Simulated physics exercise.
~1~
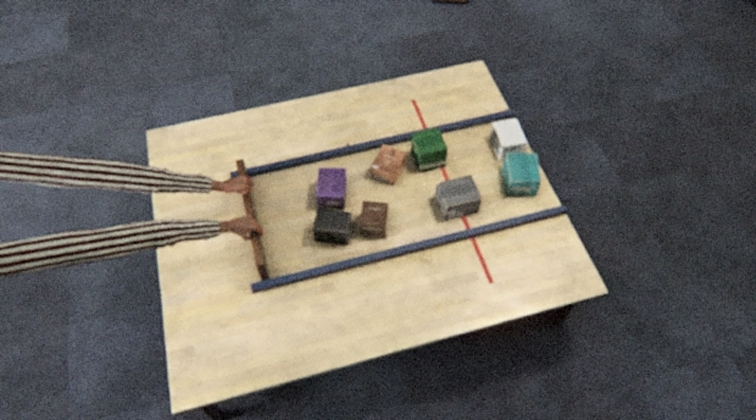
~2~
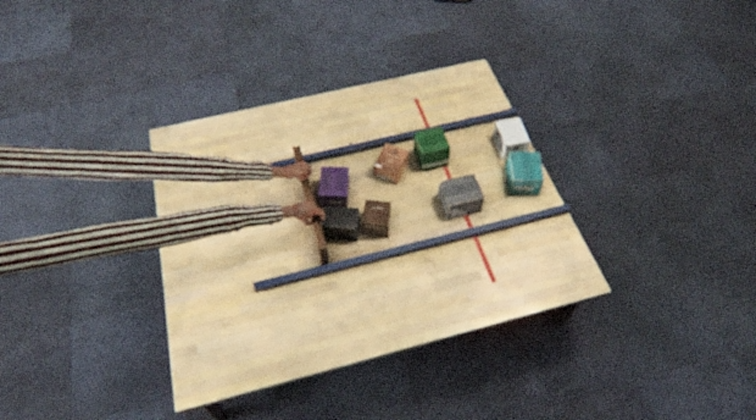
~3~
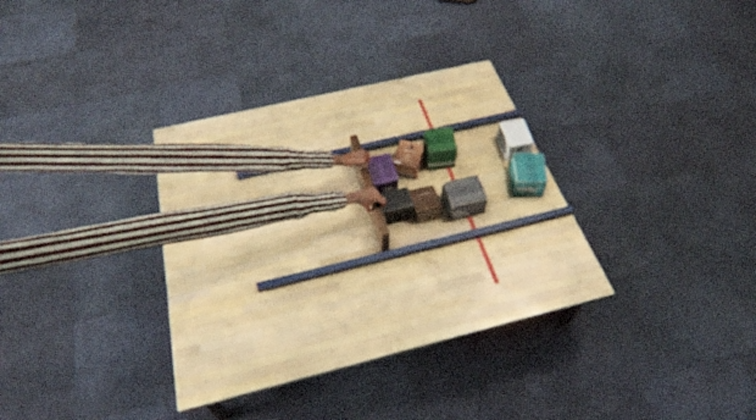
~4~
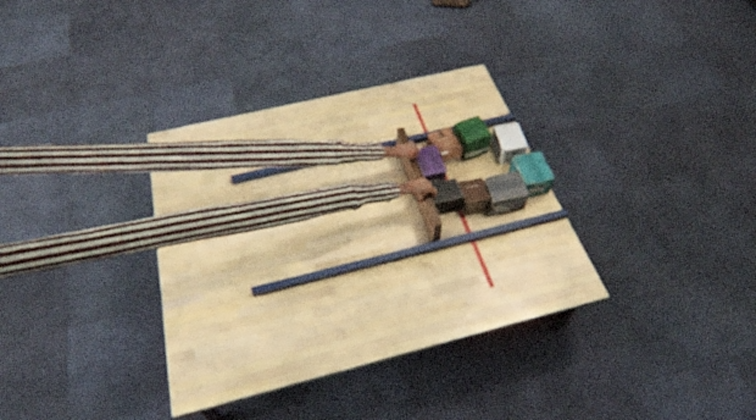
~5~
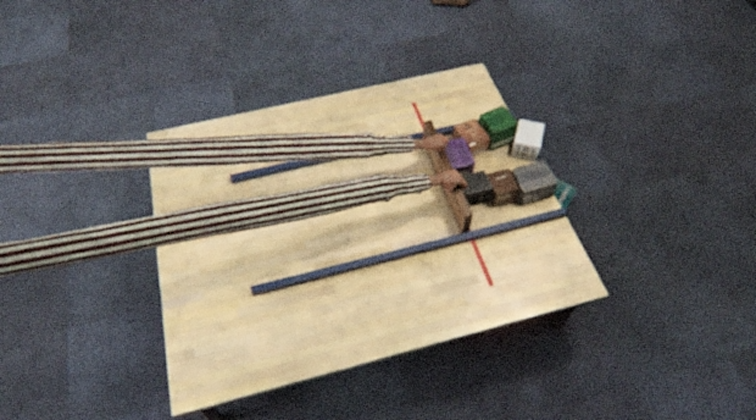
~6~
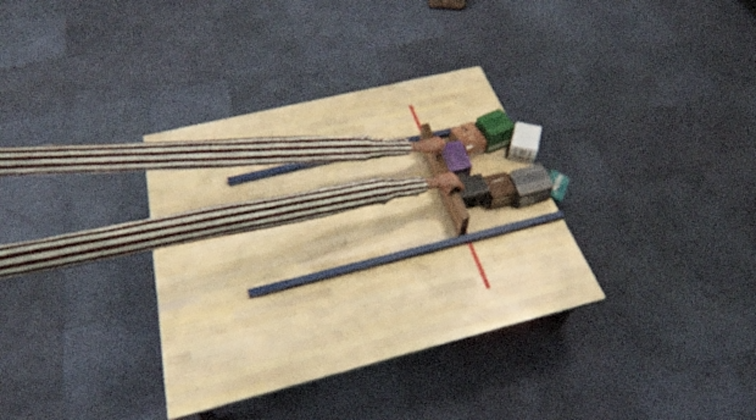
The clip opens on a pale wooden table where two arms in striped sleeves hold an upright plank to the left of eight scattered coloured blocks, between two dark blue rails. The hands push the plank right, and it reaches the black block first. Soon the black, brown, purple and orange blocks slide along together, closing on the green and grey ones. The bunched blocks press across the red line toward the white and turquoise blocks near the far edge. The plank stops at the line, with the turquoise block tipped off the edge and the others still on the table.
